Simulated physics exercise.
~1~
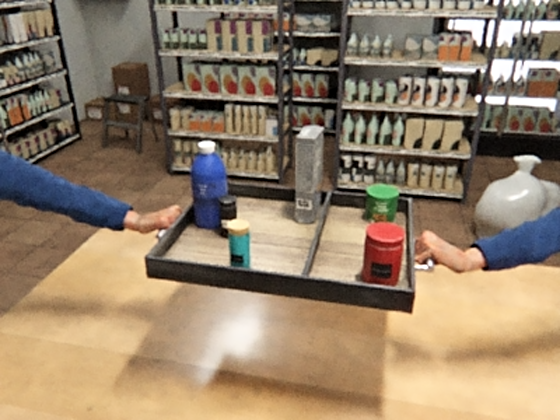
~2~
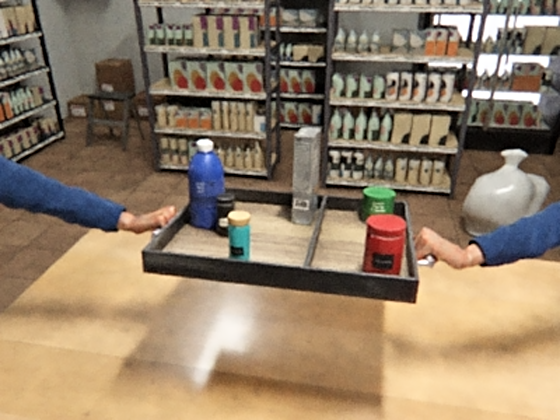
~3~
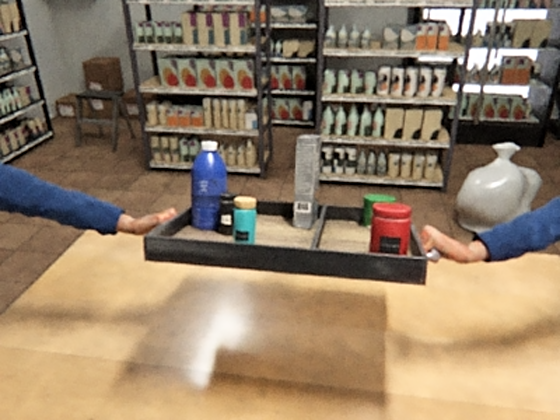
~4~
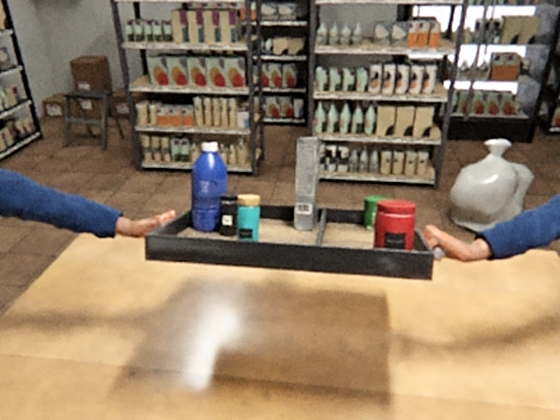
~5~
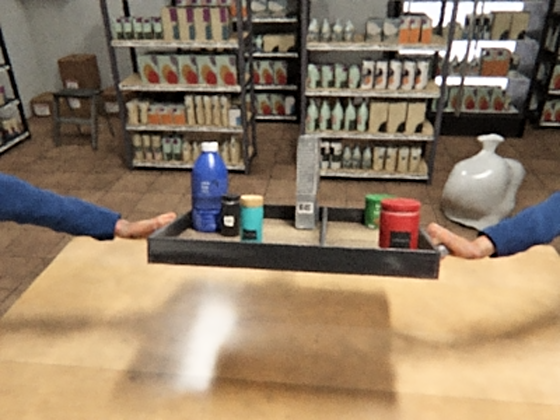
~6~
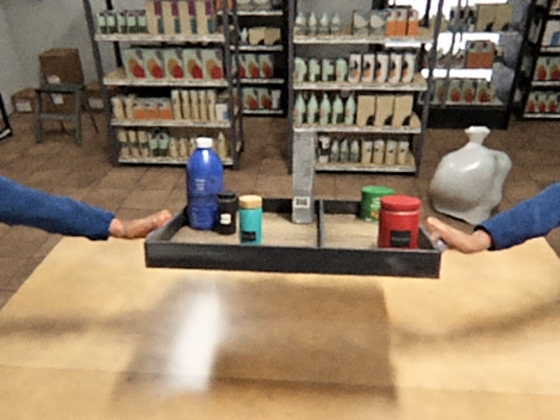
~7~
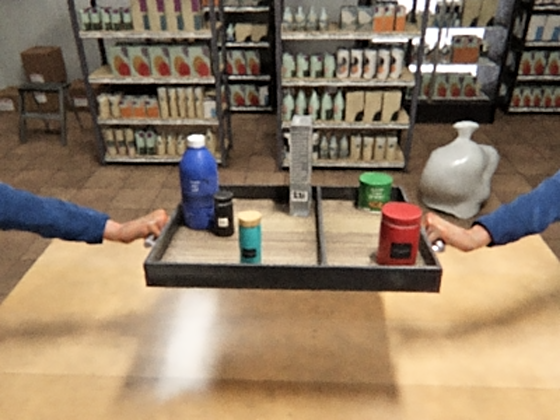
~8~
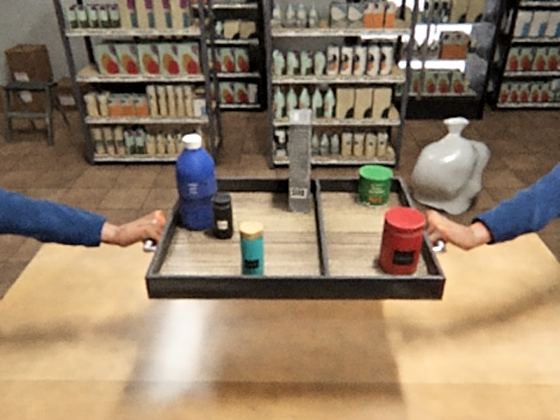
Serving tray of bottles, jars and a grey packet tipping far edge down in two hands, then levelling with everything still in place.
